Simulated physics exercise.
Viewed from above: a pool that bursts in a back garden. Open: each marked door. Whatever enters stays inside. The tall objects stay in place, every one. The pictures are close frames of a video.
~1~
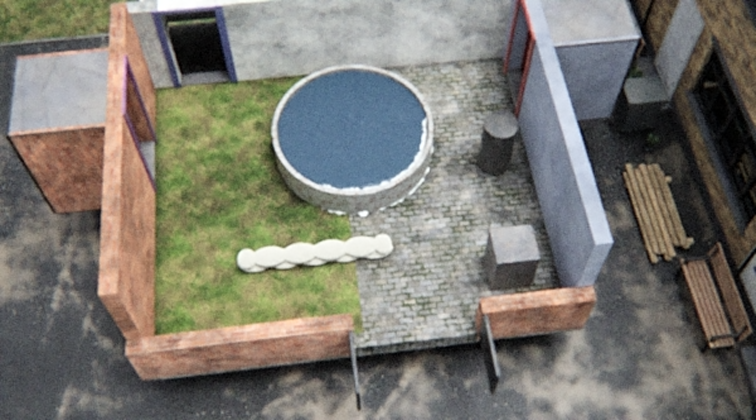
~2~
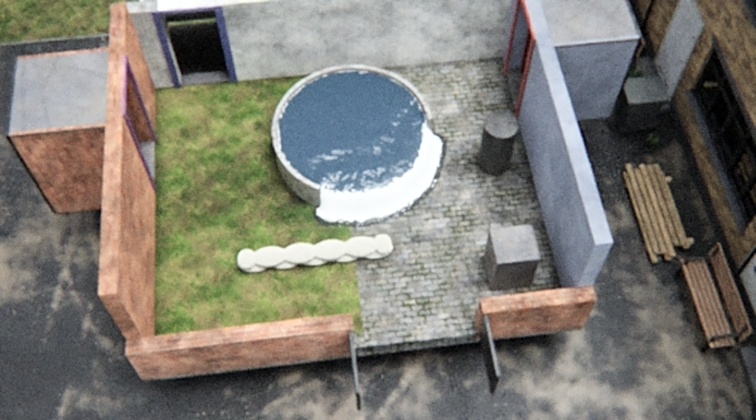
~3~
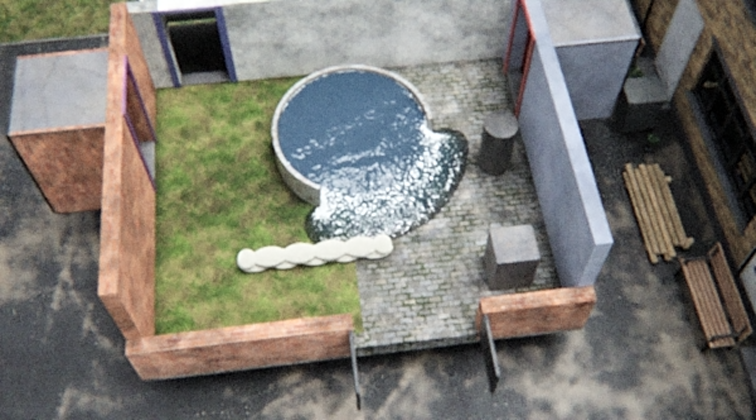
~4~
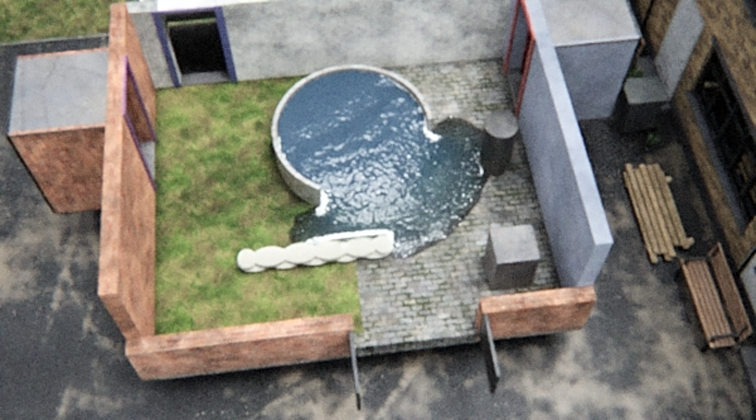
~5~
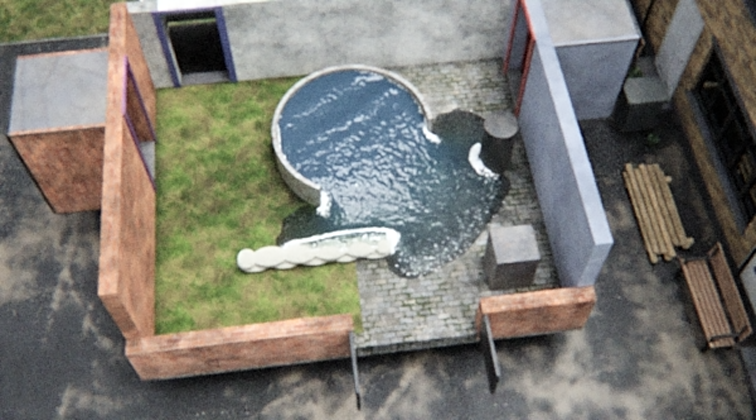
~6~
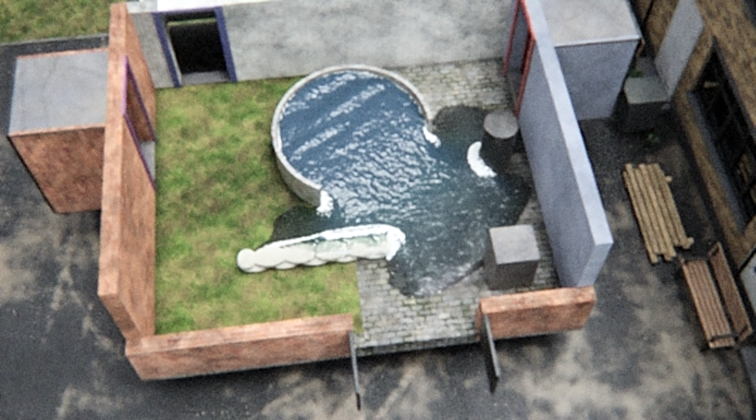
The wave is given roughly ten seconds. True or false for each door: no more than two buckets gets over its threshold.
The purple door - true; the blue door - true; the red door - true.
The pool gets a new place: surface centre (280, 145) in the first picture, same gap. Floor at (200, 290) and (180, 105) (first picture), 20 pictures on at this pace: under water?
I'd say watered for the first and spared for the second.
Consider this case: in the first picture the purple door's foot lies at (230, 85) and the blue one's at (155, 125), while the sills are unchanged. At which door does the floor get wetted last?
My answer is the purple door.
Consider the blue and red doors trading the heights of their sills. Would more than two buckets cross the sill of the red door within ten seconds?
With the sills traded, red door crosses the line.
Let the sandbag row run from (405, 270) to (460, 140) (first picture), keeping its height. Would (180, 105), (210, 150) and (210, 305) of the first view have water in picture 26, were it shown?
Taking the three spots in order: Untouched, untouched, swamped.
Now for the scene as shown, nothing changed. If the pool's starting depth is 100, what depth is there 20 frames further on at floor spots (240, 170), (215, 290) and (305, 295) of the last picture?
The three come to some 6, 2 and 2 per cent respectively.
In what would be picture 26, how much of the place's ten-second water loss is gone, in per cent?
Close to 35 per cent.
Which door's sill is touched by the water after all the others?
I'd go with the blue-painted one.
A moment on, water covers 40 % of the floor; the purple door not reached, the blue door not reached, the red door wet at the sill, nothing in.
Next, water covers 50 % of the floor; the purple door not reached, the blue door not reached, the red door wet at the sill, nothing in.
Then, water covers 65 % of the floor; the purple door not reached, the blue door not reached, the red door wet at the sill, nothing in.
Later, water covers 90 % of the floor; the purple door wet at the sill, nothing in, the blue door not reached, the red door wet at the sill, nothing in.
In the end, water covers 95 % of the floor; the purple door wet at the sill, nothing in, the blue door under two buckets in, the red door wet at the sill, nothing in.
